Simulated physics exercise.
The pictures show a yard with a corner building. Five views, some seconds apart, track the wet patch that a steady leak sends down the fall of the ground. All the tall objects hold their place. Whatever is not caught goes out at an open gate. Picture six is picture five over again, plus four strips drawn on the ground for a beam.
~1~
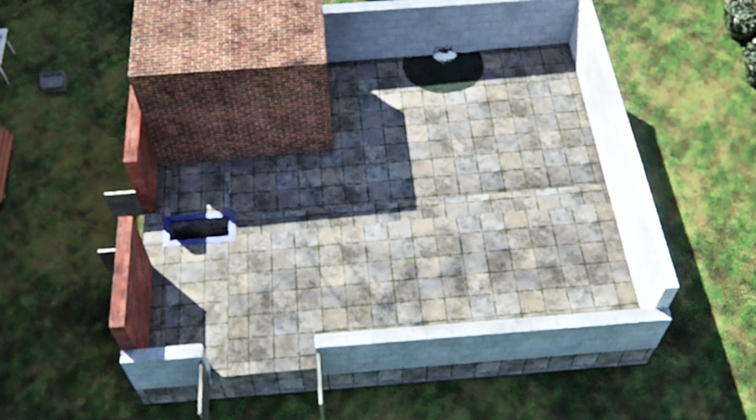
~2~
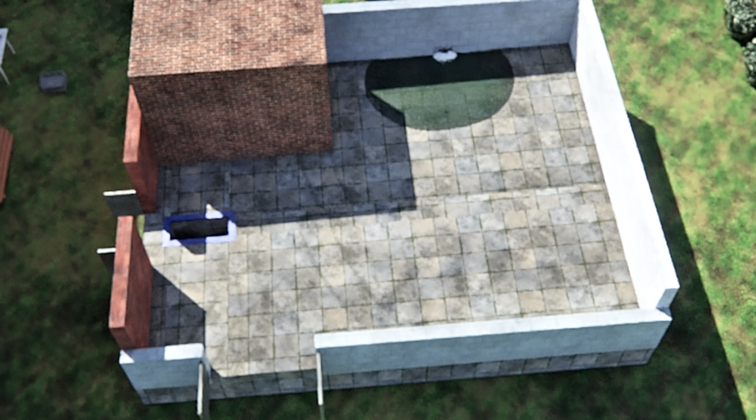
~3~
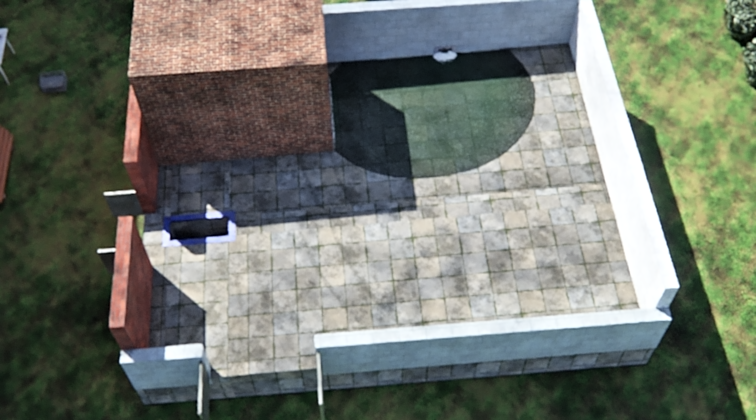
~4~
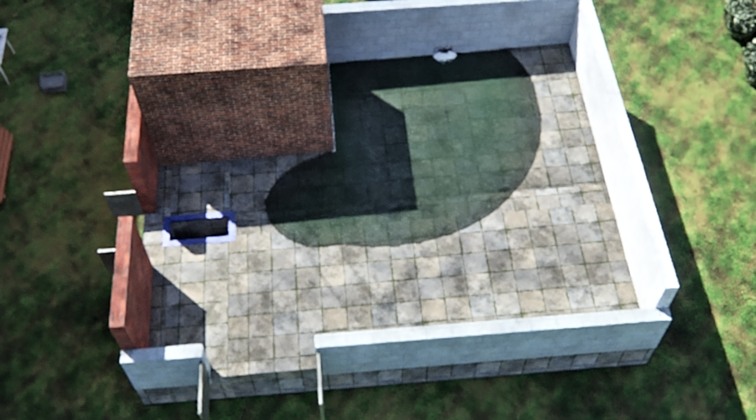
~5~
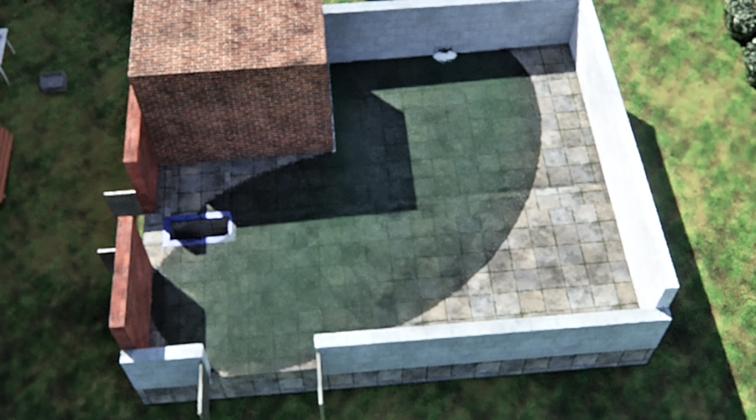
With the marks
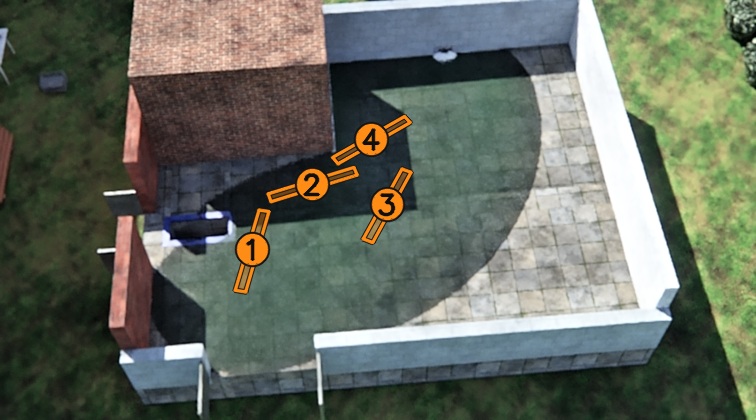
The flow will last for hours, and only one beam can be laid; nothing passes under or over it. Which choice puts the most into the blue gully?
Choose 2.
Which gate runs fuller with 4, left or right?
The right one.
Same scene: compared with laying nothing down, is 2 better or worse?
It is better.
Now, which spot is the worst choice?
Spot 1.
On the marked copy, 1 from (240, 291) to (263, 210); 2 from (269, 197) to (355, 171); 3 from (367, 240) to (406, 170); 4 from (335, 160) to (407, 119).
For spot 1, about 13 % of the stream goes into the blue gully, about 87 % out by the gates.
For spot 2, about 25 % of the stream goes into the blue gully, about 75 % out by the gates.
For spot 3, about 17 % of the stream goes into the blue gully, about 83 % out by the gates.
For spot 4, about 20 % of the stream goes into the blue gully, about 78 % out by the gates.
